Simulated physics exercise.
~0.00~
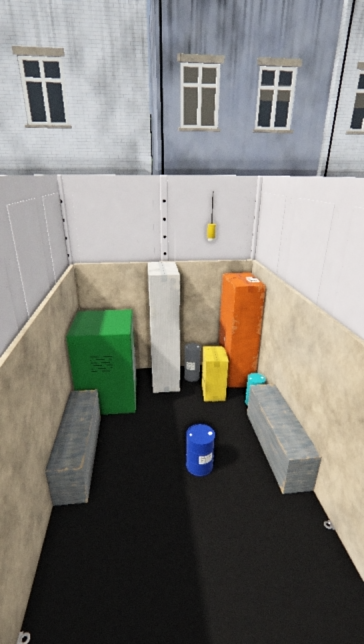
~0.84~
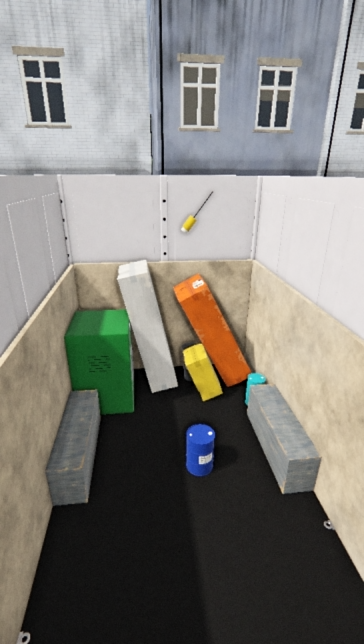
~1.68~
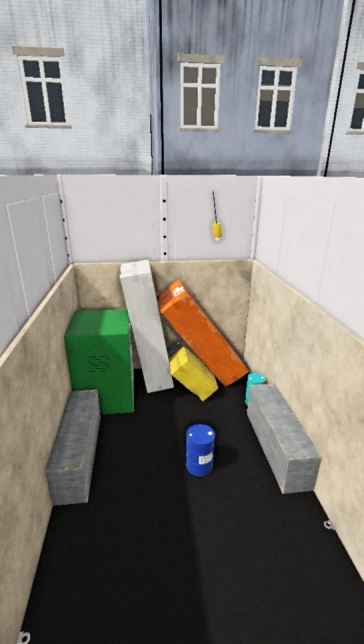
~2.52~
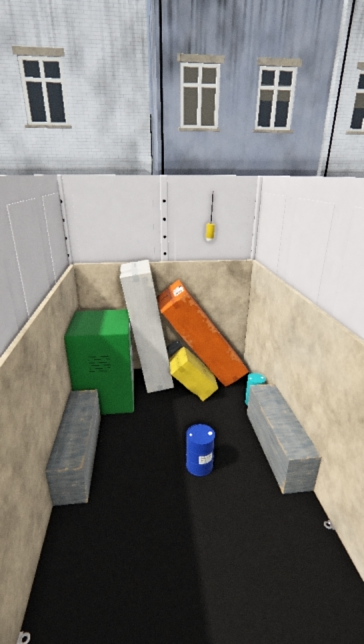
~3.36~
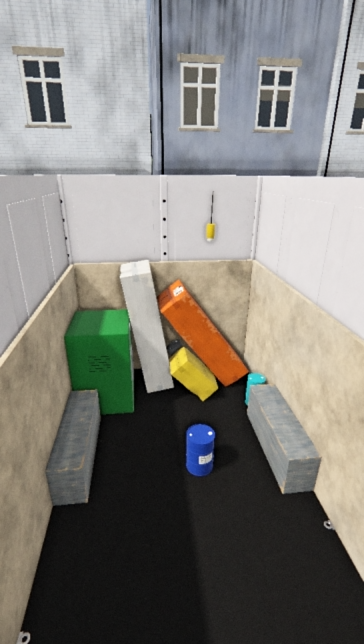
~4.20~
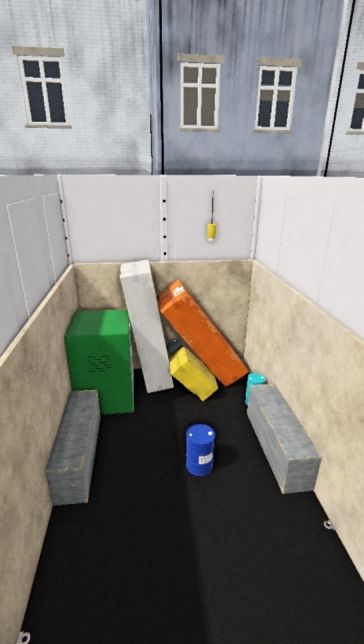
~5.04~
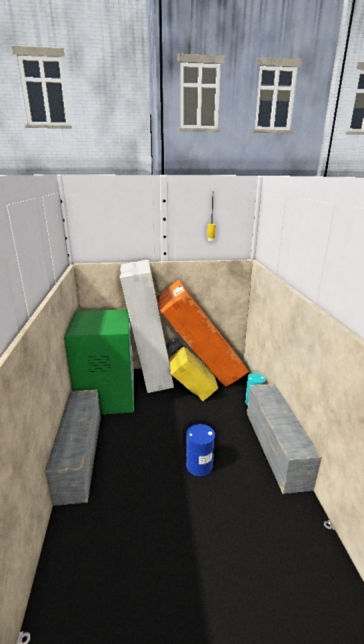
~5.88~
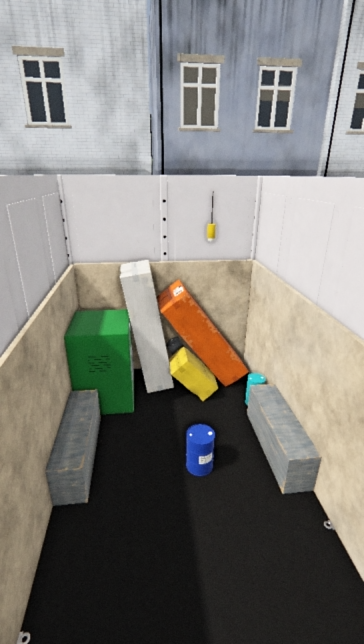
An orange box, a yellow box and a tall white box tip to the left in a walled load bay as a hanging yellow object swings, and they end leaning at the back, while the green appliance and the blue and turquoise canisters stay in place.
